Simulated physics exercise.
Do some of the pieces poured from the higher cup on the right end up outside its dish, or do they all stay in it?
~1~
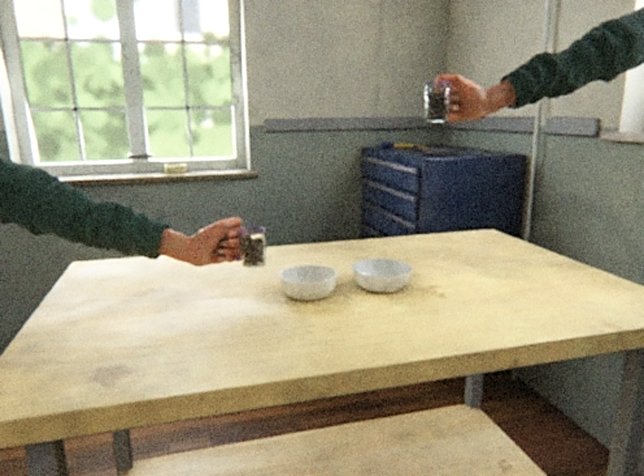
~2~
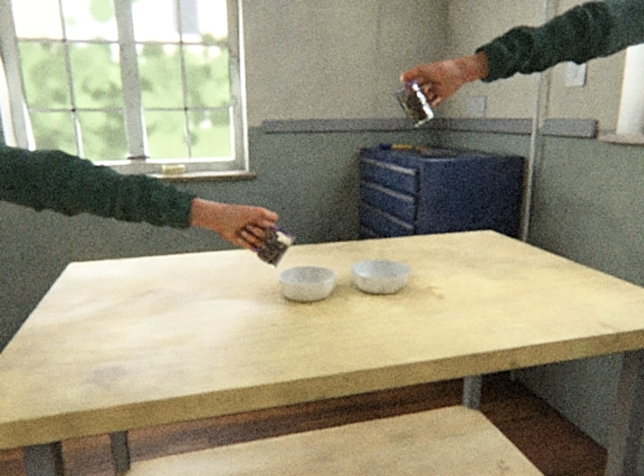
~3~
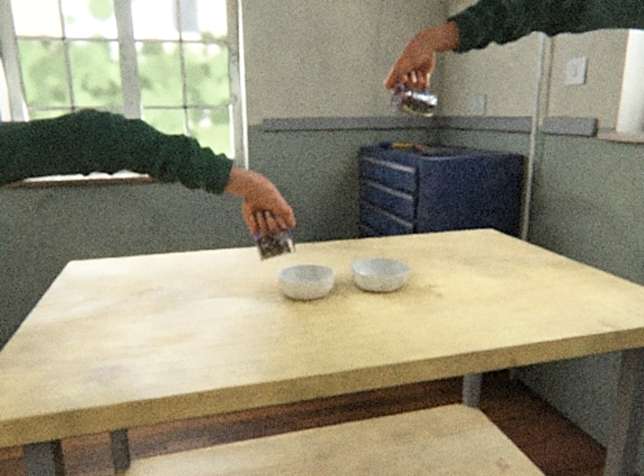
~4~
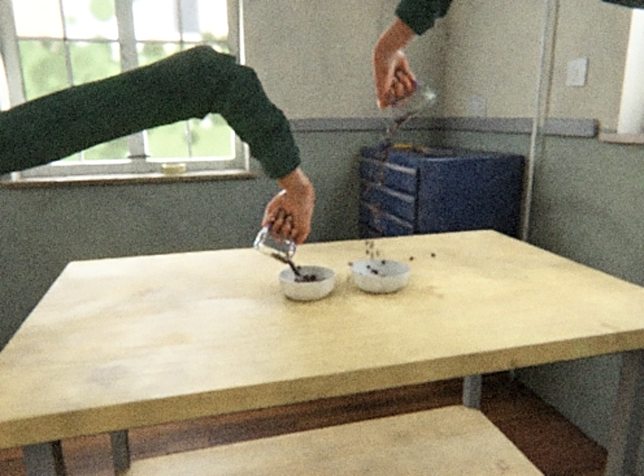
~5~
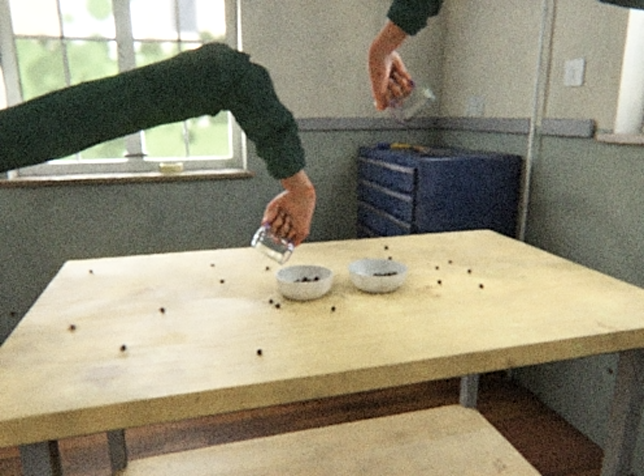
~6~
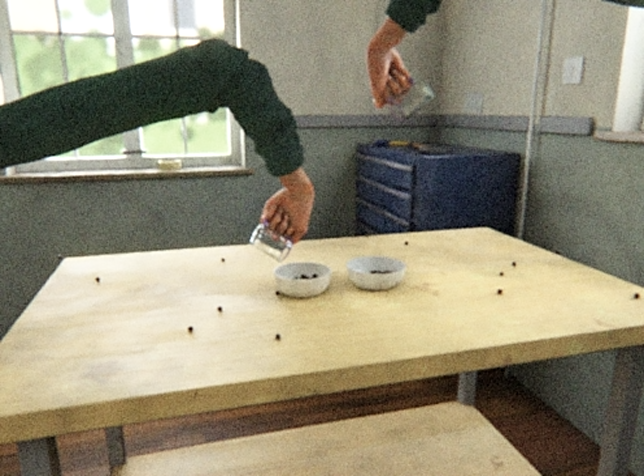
Some of them end up outside the dish, scattered over the table, while the rest stay in it.
